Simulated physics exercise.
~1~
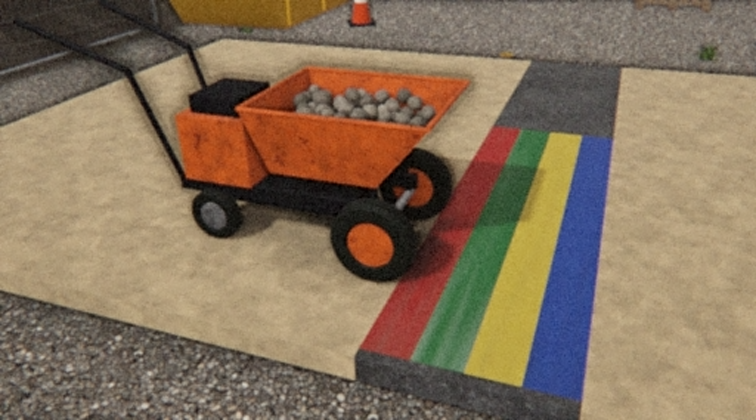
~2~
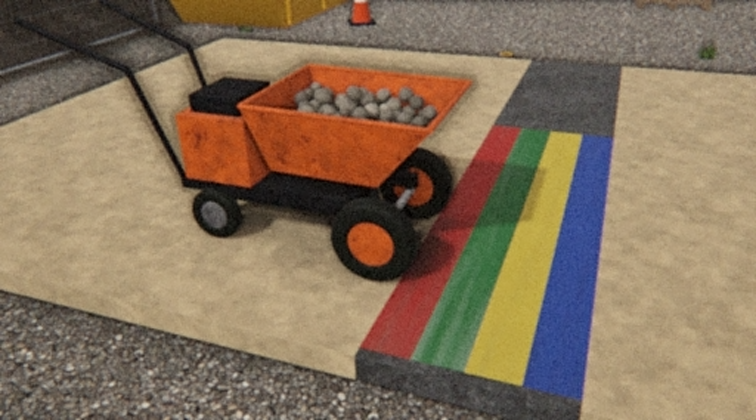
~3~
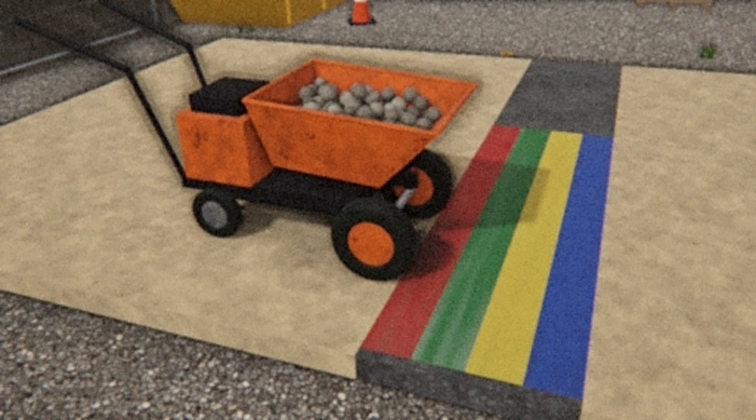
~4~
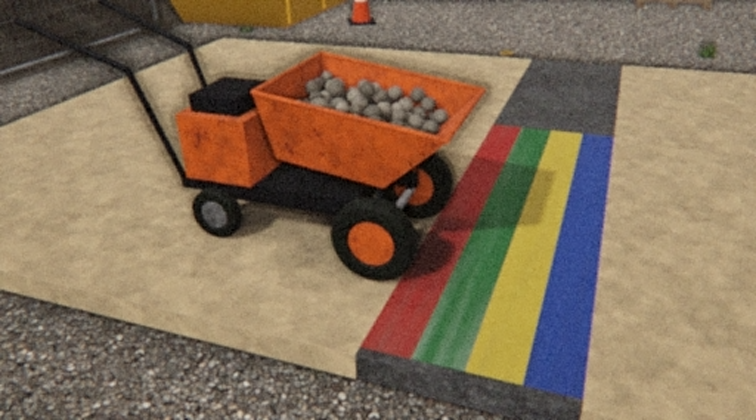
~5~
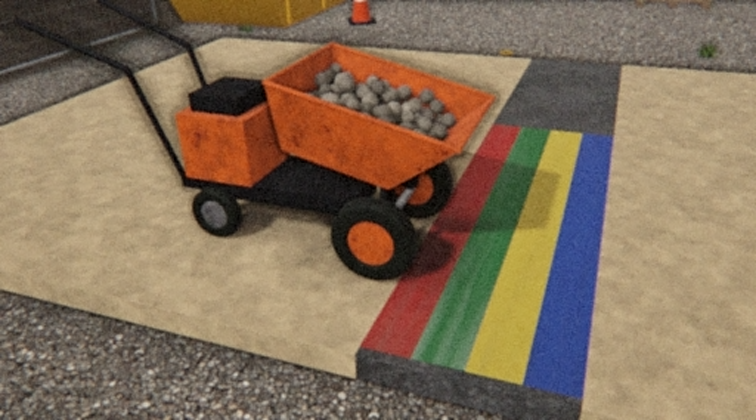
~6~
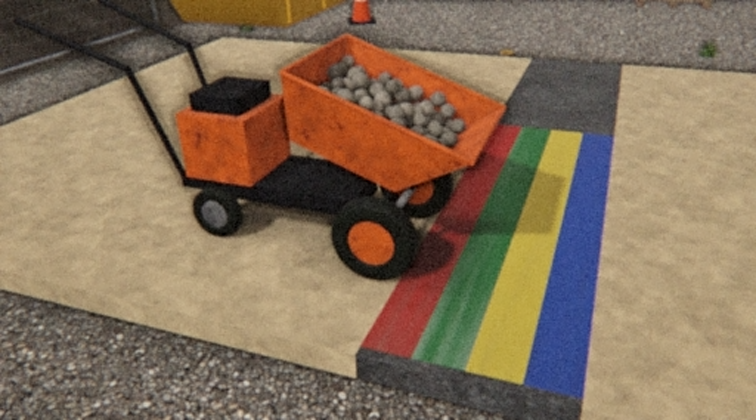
The clip opens on an orange powered barrow loaded with grey pebbles, standing with its front wheels beside red, green, yellow and blue strips. The skip starts almost level, then its rear rises gradually and its front lip lowers to the right, while the wheels stay put and the pebbles remain inside.
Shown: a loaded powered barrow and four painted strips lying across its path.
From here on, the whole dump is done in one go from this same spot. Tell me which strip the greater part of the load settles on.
The greater part settles on the blue strip.
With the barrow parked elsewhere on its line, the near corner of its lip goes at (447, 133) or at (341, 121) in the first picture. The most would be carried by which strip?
The strip in blue for the first spot, the strip in green for the second.
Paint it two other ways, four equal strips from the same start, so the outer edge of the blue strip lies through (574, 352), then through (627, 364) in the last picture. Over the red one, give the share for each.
Shares in order: Close to 0 %; close to 0 %.
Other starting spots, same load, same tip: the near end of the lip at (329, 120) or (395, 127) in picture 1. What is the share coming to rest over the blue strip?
First try: Some 10 %; second try: 20 %.
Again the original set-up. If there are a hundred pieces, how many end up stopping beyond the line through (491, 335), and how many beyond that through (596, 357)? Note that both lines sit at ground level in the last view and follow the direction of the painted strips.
70 and 20 in a hundred.
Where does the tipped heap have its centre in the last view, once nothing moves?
(579, 270).
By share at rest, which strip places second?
The yellow one.
Just after the last frame, skip tipped steeply; every one in the skip.
A moment on, skip tipped right over; the larger part in the skip; about a tenth over the yellow strip; about a tenth over the blue strip.
Further on, skip tipped right over; roughly a third in the skip; roughly a quarter over the yellow strip; roughly a quarter over the blue strip; roughly a quarter off the paint.
When it is over, skip tipped right over; roughly a third in the skip; not one over the red strip; not one over the green strip; roughly a quarter over the yellow strip; roughly a quarter over the blue strip; roughly a quarter off the paint.
